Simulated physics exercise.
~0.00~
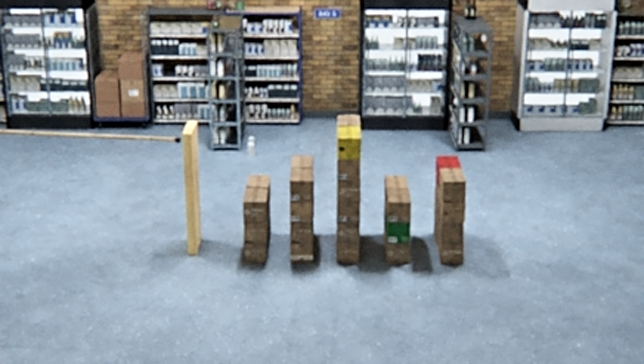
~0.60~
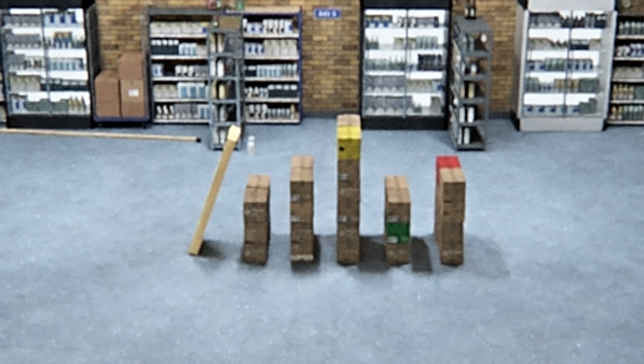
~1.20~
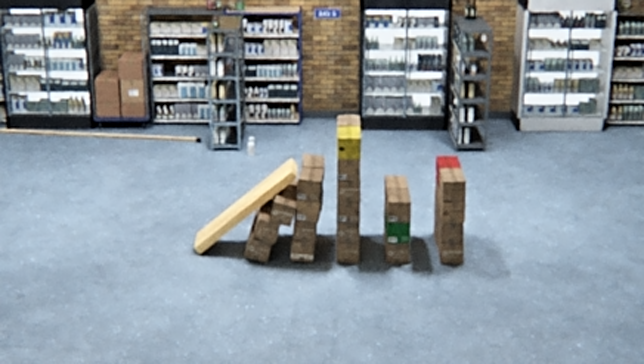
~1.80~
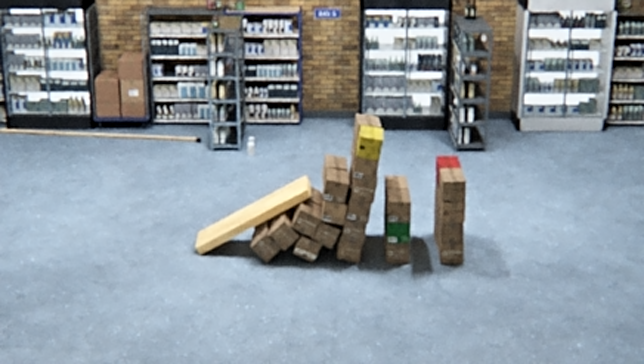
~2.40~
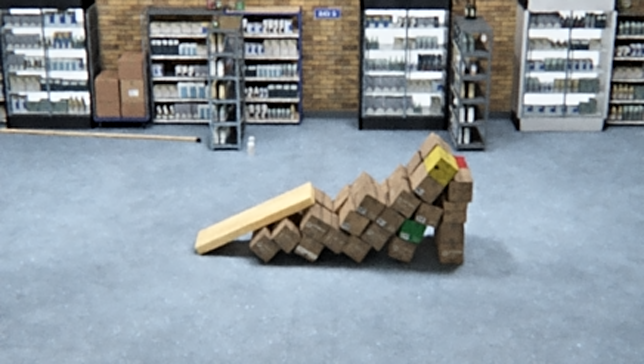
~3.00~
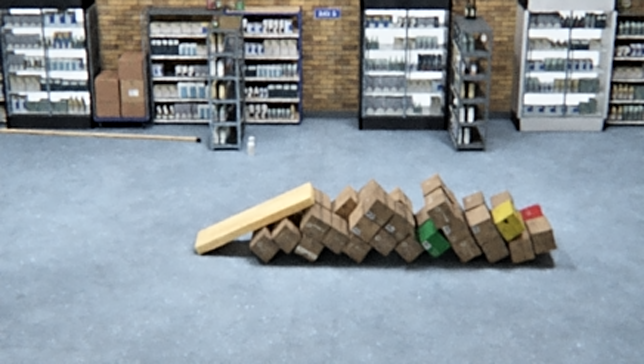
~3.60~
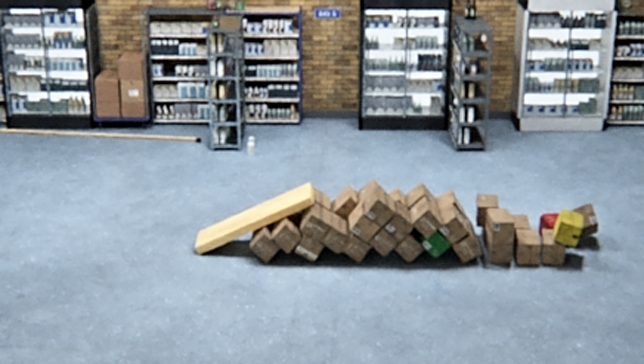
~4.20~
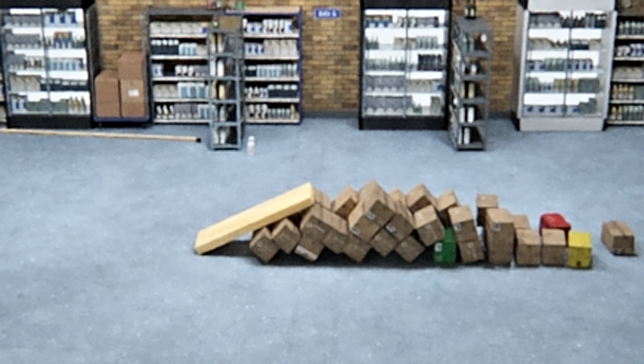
At the start, an upright wooden board stands to the left of five columns of brown cartons on a shop floor, with single yellow, green and red cartons among them. The board tips right and drops against the first column, which crumples into the second. The leaning spreads rightward, and the tall column with the yellow carton tilts over the shorter green one into the last column. That column topples too, and the yellow and red cartons land at the right. Finally, the board rests slanted on a long heap, the green carton down among the fallen boxes, with one brown carton lying apart at far right.
